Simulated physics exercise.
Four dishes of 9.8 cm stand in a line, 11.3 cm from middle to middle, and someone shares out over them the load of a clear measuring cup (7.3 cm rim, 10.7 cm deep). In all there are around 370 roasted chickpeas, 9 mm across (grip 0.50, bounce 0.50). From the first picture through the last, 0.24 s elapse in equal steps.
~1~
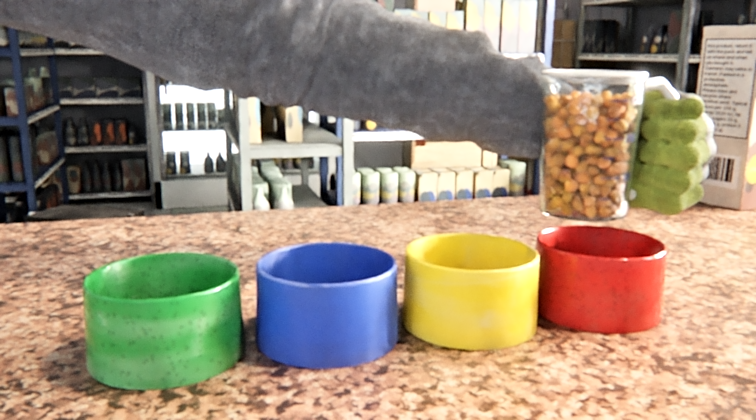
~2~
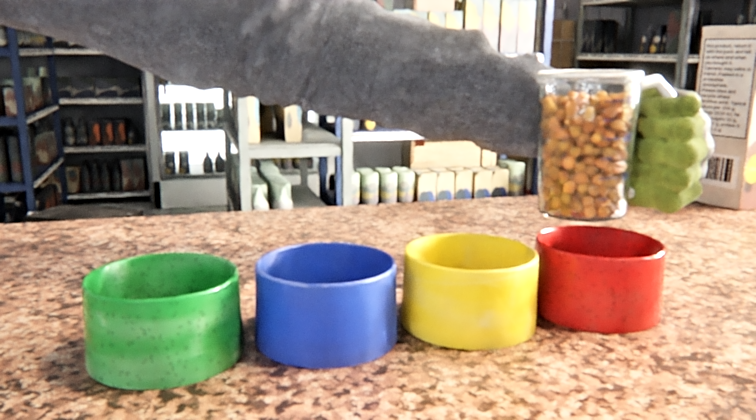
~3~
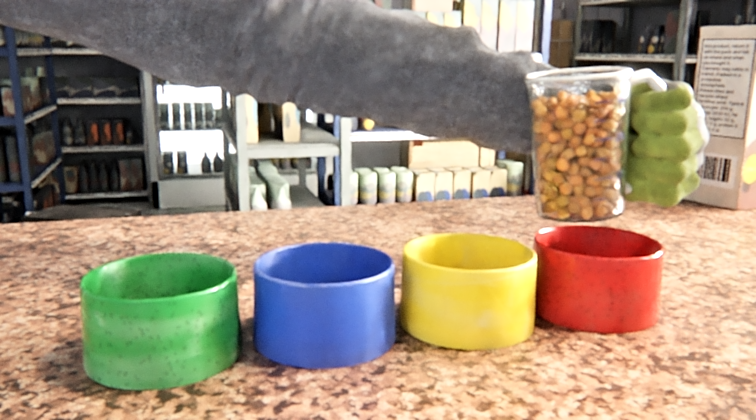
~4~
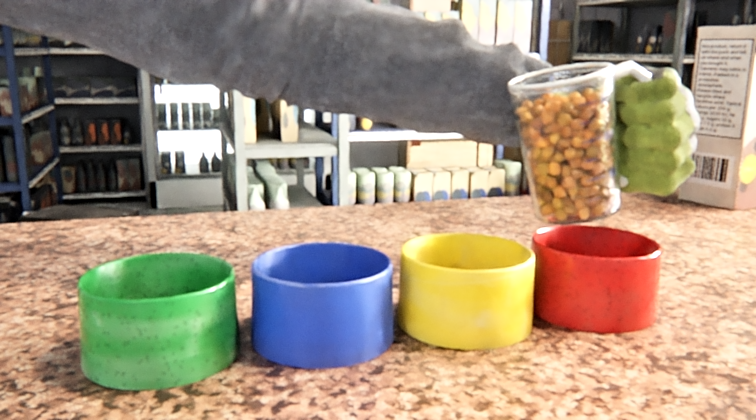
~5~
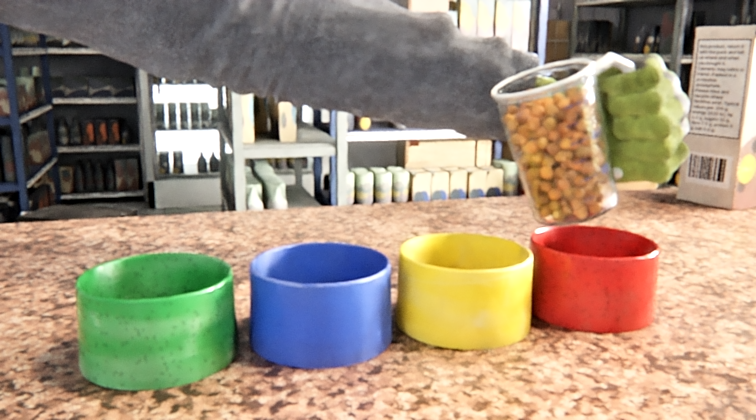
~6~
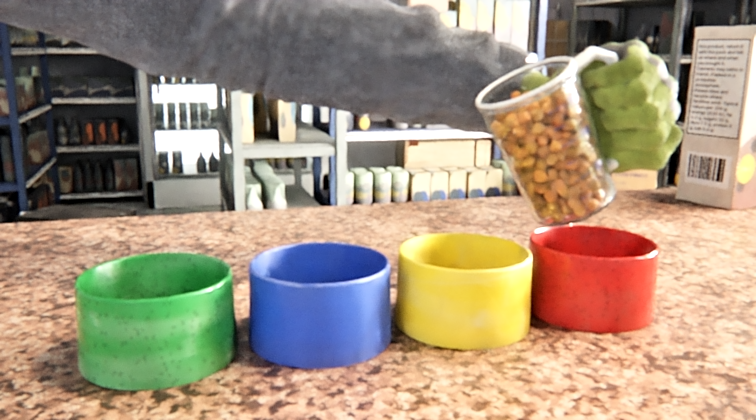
A clear cup of roasted chickpeas, held by a green-gloved hand above the red dish, slowly tilted to the left and drifted slightly that way, over a row of green, blue, yellow and red dishes.
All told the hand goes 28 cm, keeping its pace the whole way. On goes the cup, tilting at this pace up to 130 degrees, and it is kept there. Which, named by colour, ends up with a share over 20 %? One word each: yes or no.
Red: No; blue: Yes; green: No; yellow: No; counter: No.
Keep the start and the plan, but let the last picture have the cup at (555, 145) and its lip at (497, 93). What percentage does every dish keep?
The red dish keeps 0, the blue dish 100, the green dish 0 and the yellow dish 0.
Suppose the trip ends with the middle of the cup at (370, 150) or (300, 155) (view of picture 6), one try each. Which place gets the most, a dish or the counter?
The biggest share goes to blue first, then to blue.
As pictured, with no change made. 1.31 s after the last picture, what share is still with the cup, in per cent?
It comes to about 0 percent.
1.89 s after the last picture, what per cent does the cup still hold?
About 0 per cent.
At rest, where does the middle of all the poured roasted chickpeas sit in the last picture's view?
My guess is close to (316, 302).
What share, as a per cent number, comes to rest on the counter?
Estimate: Around 5 %.
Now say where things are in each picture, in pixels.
Cup at (588, 144), tilt 0 degrees, lip at (551, 74), moved 0.0 cm; middle of the pieces at (590, 151); red dish at (600, 242); yellow dish at (472, 252); blue dish at (327, 263); green dish at (163, 275), in the first frame.
Cup at (585, 144), tilt 2 degrees, lip at (546, 75), moved 0.1 cm; middle of the pieces at (587, 151), in the second frame.
Cup at (579, 144), tilt 6 degrees, lip at (534, 79), moved 0.6 cm; middle of the pieces at (581, 151), in the third frame.
Cup at (569, 144), tilt 13 degrees, lip at (516, 87), moved 1.3 cm; middle of the pieces at (572, 150), in the fourth frame.
Cup at (559, 144), tilt 21 degrees, lip at (499, 96), moved 2.0 cm; middle of the pieces at (563, 149), in the fifth frame.
Cup at (550, 145), tilt 28 degrees, lip at (483, 107), moved 2.7 cm; middle of the pieces at (555, 148); red dish at (593, 241); yellow dish at (465, 251); blue dish at (320, 263); green dish at (156, 275), in the sixth frame.
Then, 0.78 s after the last picture, tilt 130 degrees; cup holds 25 %, blue 70 %.
Then, 1.31 s after the last picture, tilt 130 degrees; cup holds 0 %, blue 95 %.
Then, 1.89 s after the last picture, tilt 130 degrees; cup holds 0 %, blue 95 %.
In the end, red 0 %, blue 95 %, green 0 %, yellow 0 %, counter 5 %.
